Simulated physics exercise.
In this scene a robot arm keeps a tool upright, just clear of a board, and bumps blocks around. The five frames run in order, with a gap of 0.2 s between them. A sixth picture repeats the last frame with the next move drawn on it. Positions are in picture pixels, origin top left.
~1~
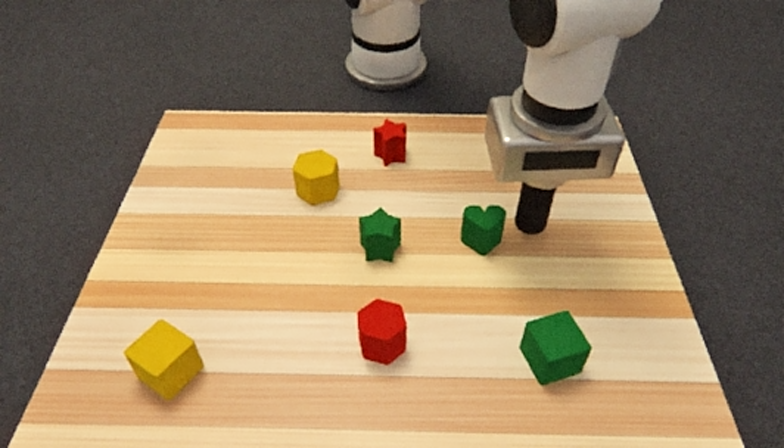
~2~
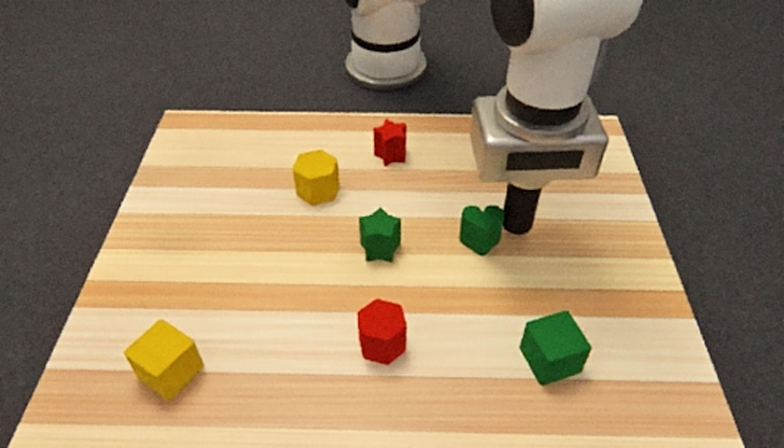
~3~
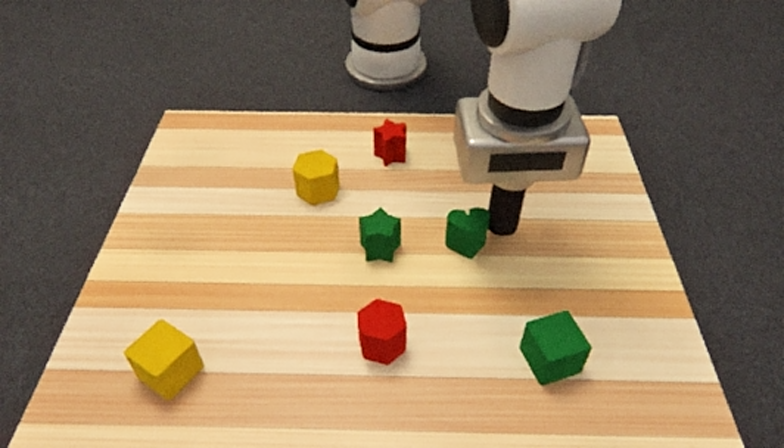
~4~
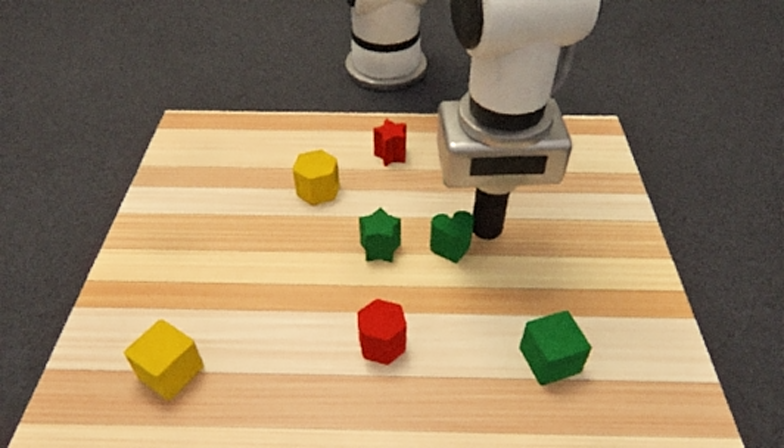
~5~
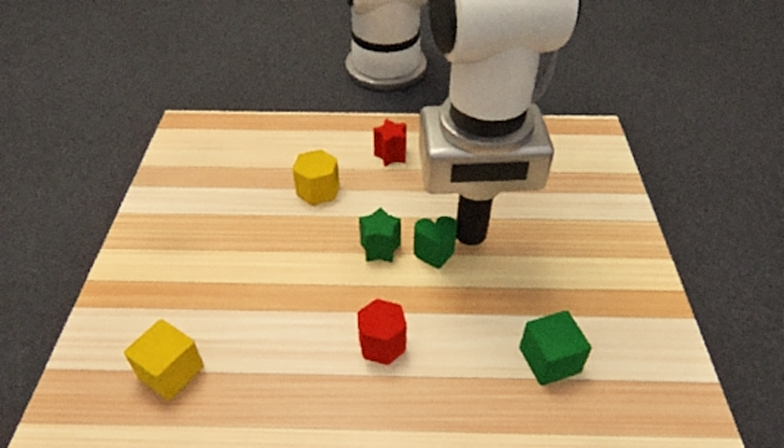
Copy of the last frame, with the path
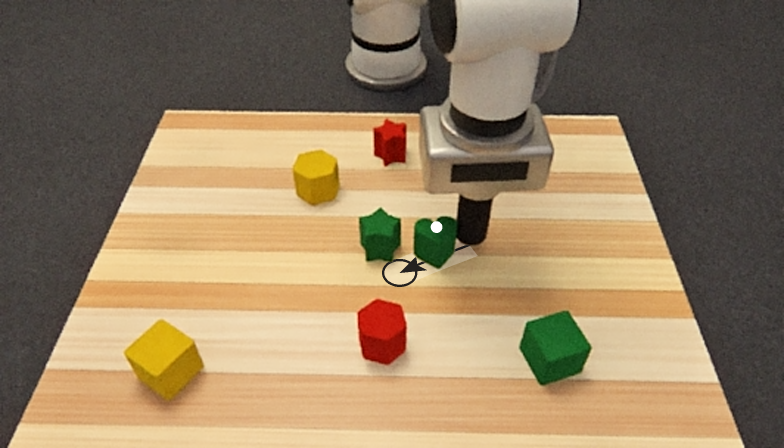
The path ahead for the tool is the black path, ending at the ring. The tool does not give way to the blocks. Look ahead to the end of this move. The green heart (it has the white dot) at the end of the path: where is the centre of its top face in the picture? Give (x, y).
Pixel (360, 254).
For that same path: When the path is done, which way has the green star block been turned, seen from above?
It swings round clockwise.
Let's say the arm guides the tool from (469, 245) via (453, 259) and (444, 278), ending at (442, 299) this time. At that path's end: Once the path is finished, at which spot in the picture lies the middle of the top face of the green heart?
Its top middle: (408, 239).
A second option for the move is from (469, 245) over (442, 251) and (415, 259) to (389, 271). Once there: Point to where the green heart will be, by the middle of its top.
It is going to be at (358, 263).
Drawn move, in a line from (469, 245) to (400, 273); the dot is on the green heart.
On the path given first. Halfway along, tool at (435, 249); green star block at (370, 222), turned 30° clockwise; green heart at (398, 240).
At the end, tool at (400, 263); green star block at (366, 222), turned 45° clockwise; red six-sided block still; green heart at (360, 254).
